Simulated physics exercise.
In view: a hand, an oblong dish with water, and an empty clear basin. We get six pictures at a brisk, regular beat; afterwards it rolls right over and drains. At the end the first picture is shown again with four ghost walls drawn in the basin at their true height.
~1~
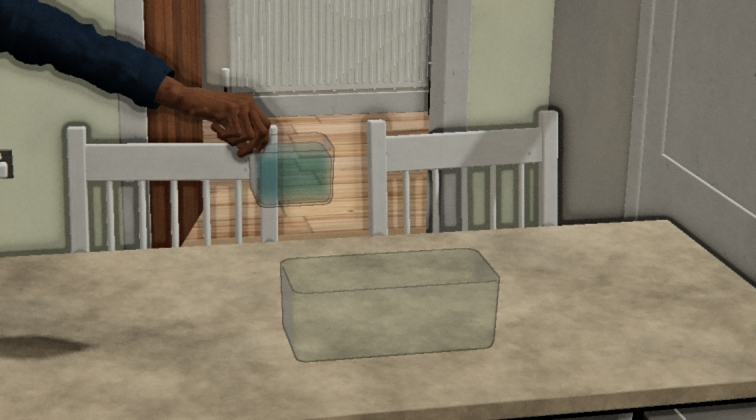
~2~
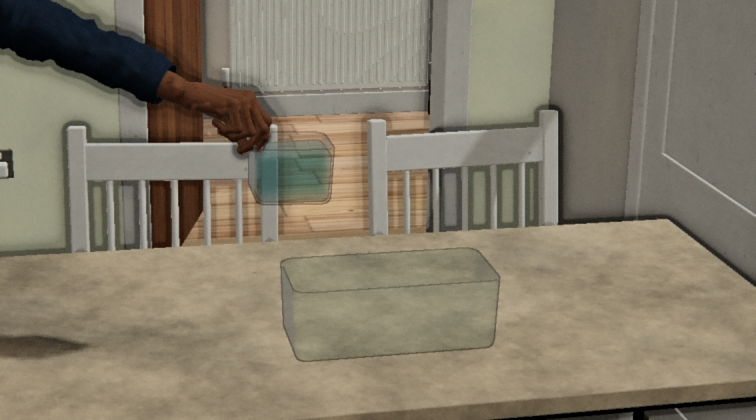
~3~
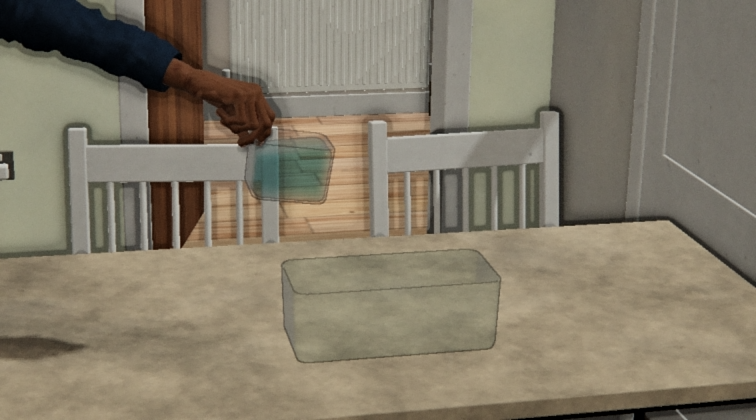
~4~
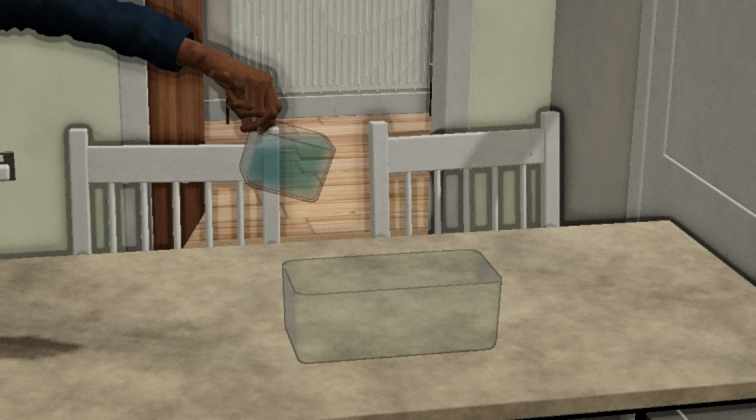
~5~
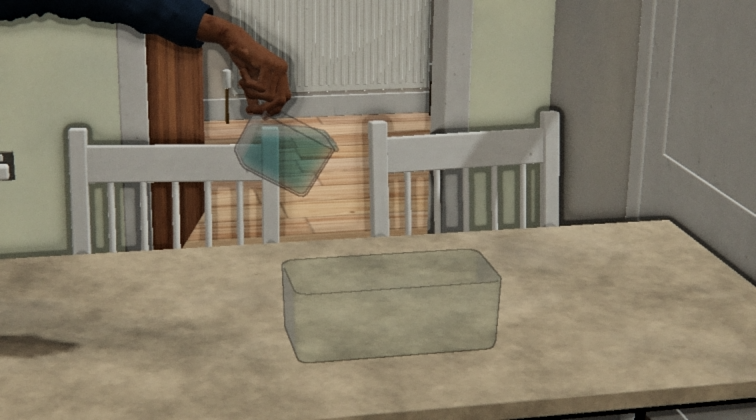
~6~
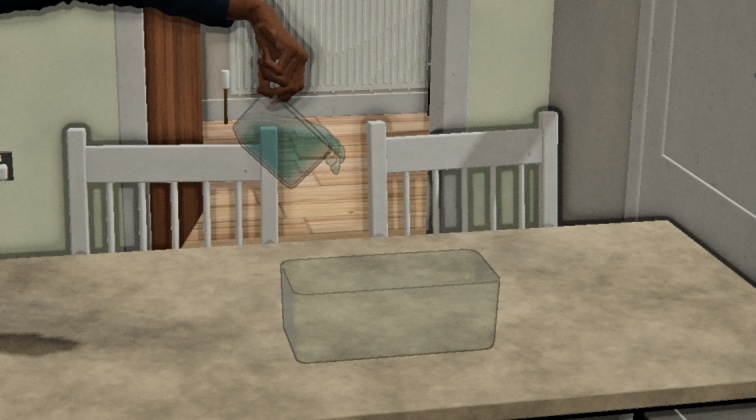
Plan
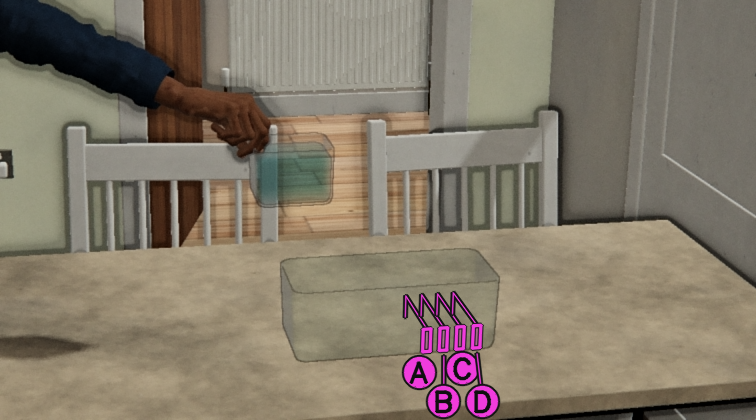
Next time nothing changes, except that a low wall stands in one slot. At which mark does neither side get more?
Position A does it best.
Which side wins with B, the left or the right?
More ends on the left.
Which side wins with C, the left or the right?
The left side.
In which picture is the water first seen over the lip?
In picture 5.
On the marked copy, A at (427, 357); B at (443, 356); C at (460, 354); D at (477, 353).
If A is chosen, about 48 % ends left of the wall and 47 % right of it; 5 % is lost outside.
If B is chosen, about 79 % ends left of the wall and 17 % right of it; 5 % is lost outside.
If C is chosen, about 82 % ends left of the wall and 12 % right of it; 6 % is lost outside.
If D is chosen, about 77 % ends left of the wall and 15 % right of it; 8 % is lost outside.
